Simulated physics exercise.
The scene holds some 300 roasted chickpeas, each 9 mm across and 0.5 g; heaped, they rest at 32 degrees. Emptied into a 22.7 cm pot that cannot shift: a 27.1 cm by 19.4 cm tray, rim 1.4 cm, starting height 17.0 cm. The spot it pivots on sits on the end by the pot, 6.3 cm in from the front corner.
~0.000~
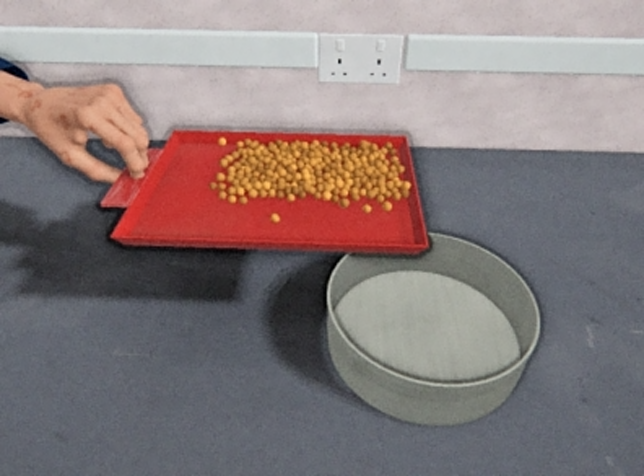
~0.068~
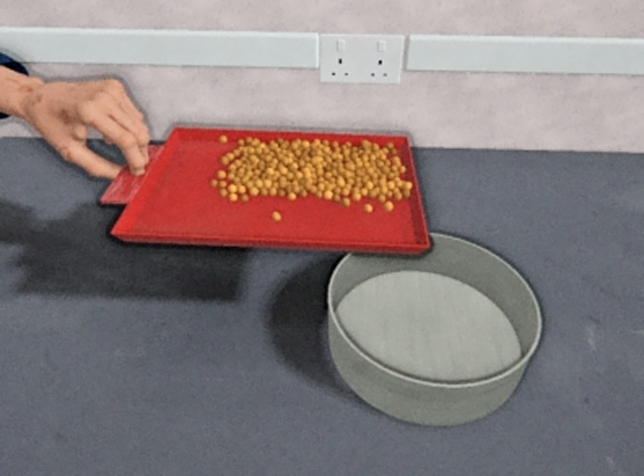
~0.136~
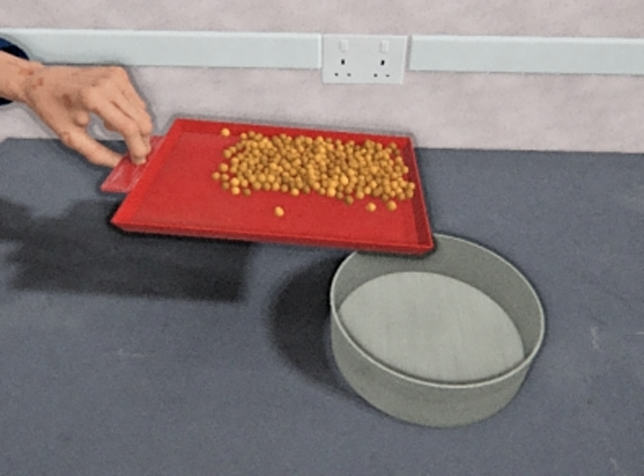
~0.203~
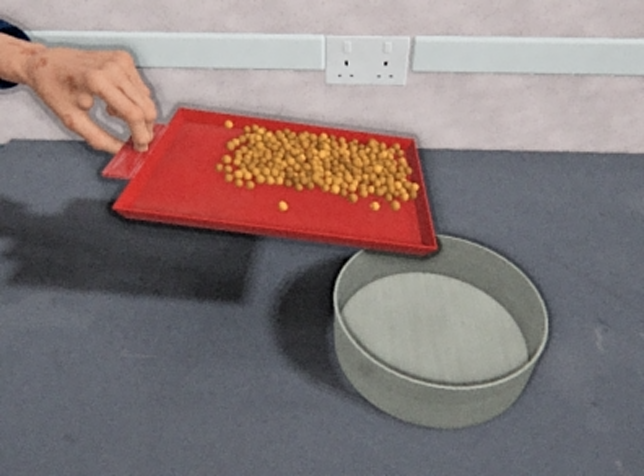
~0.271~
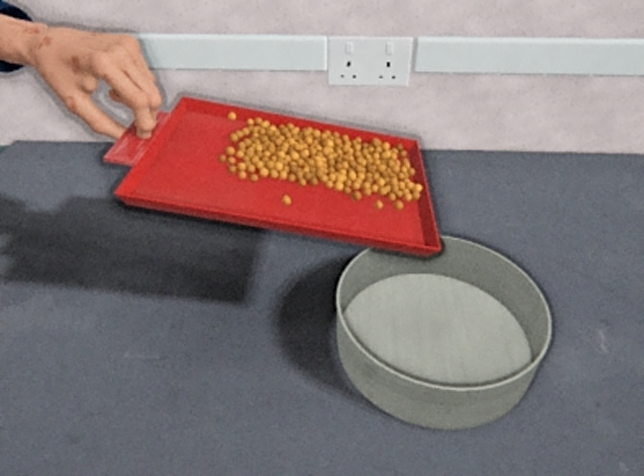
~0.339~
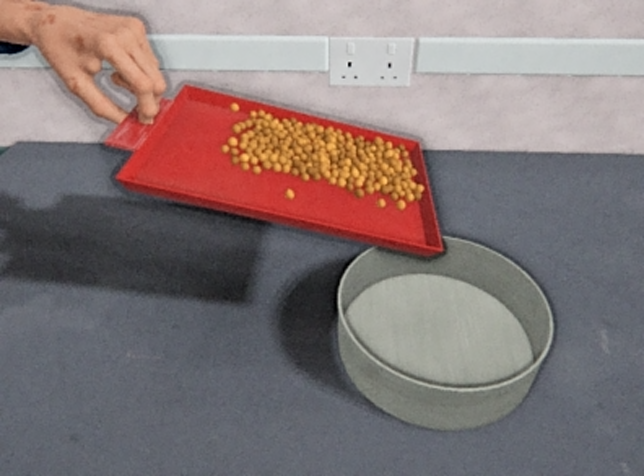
In the video, a hand on the left holds a red tray of roasted chickpeas above a grey countertop and gradually raises its left end, tilting the tray down toward a round grey pot while the chickpeas stay bunched together.
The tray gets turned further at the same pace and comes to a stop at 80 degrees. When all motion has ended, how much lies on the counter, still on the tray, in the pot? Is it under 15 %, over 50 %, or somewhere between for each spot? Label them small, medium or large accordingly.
Counter - medium, left on the tray - small, pot - large.
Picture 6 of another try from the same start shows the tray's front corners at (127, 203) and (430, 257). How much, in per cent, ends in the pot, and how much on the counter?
Pot 95 % / counter 5 %.
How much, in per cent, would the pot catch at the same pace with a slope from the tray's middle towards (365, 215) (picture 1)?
The share comes to about 100 in a hundred.
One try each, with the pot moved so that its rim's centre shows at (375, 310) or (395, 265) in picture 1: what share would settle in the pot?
Spot one: Some 35 per cent; spot two: Some 85 per cent.
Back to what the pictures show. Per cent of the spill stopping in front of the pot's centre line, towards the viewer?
Estimate: Close to 0 per cent of the pieces.
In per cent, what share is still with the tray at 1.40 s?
Roughly 85 percent of the load, I'd say.
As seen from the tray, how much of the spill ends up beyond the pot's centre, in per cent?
About 80 %.
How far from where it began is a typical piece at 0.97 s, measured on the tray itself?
4 cm.
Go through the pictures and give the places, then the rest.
The first picture shows tray tilt 0 degrees, front corners at (121, 232) and (419, 241); middle of the pieces at (318, 169); pot at (431, 297).
The second picture shows tray tilt 1 degrees, front corners at (122, 228) and (420, 241); middle of the pieces at (319, 168).
The third picture shows tray tilt 4 degrees, front corners at (122, 217) and (424, 242), lowest corner right back; middle of the pieces at (322, 165).
The fourth picture shows tray tilt 7 degrees, front corners at (124, 204) and (428, 242), lowest corner right back; middle of the pieces at (326, 162).
The fifth picture shows tray tilt 10 degrees, front corners at (126, 190) and (432, 243), lowest corner right back; middle of the pieces at (330, 159).
The sixth picture shows tray tilt 14 degrees, front corners at (128, 175) and (434, 244), lowest corner right back; middle of the pieces at (332, 155); pot at (442, 300). Its pace works out near 50 degrees a second.
Then, at 0.97 s, tilt 45 degrees; the tray holds 100 %, the pot 0 %.
Then, at 1.40 s, tilt 66 degrees; the tray holds 85 %, the pot 5 %.
Then, at 1.90 s, tilt 80 degrees; the tray holds 5 %, the pot 60 %.
At rest (2.7 s), counter 35 %, tray 0 %, pot 65 %.
